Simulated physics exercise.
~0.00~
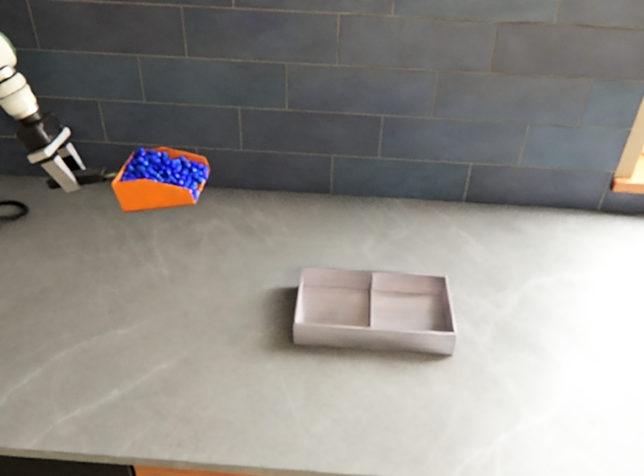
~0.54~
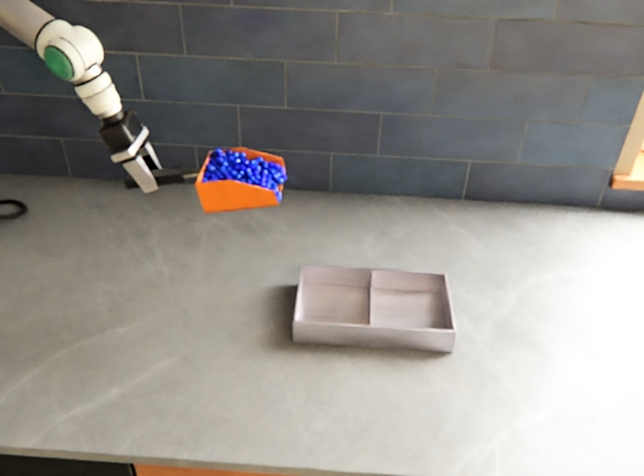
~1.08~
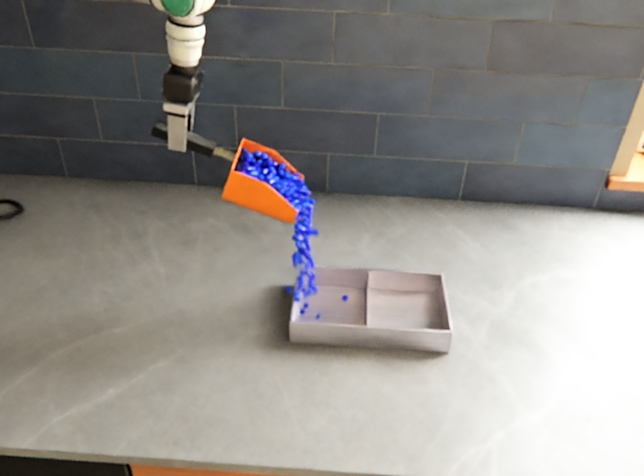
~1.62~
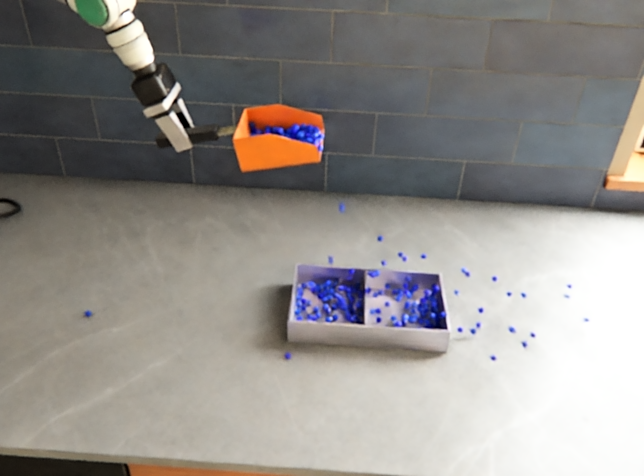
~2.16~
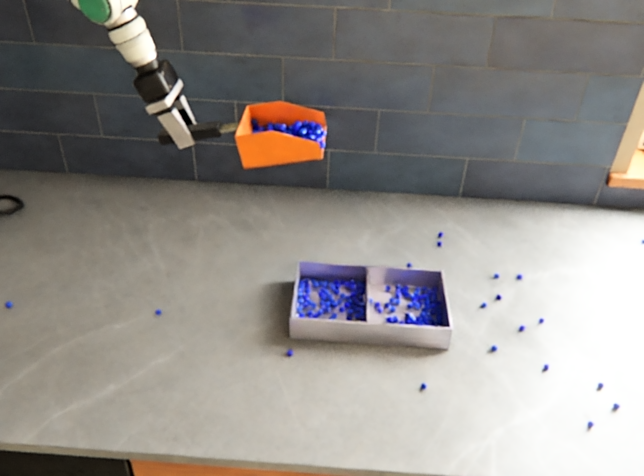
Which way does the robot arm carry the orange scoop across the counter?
The arm carries the orange scoop to the right, from the left side of the counter toward the box.
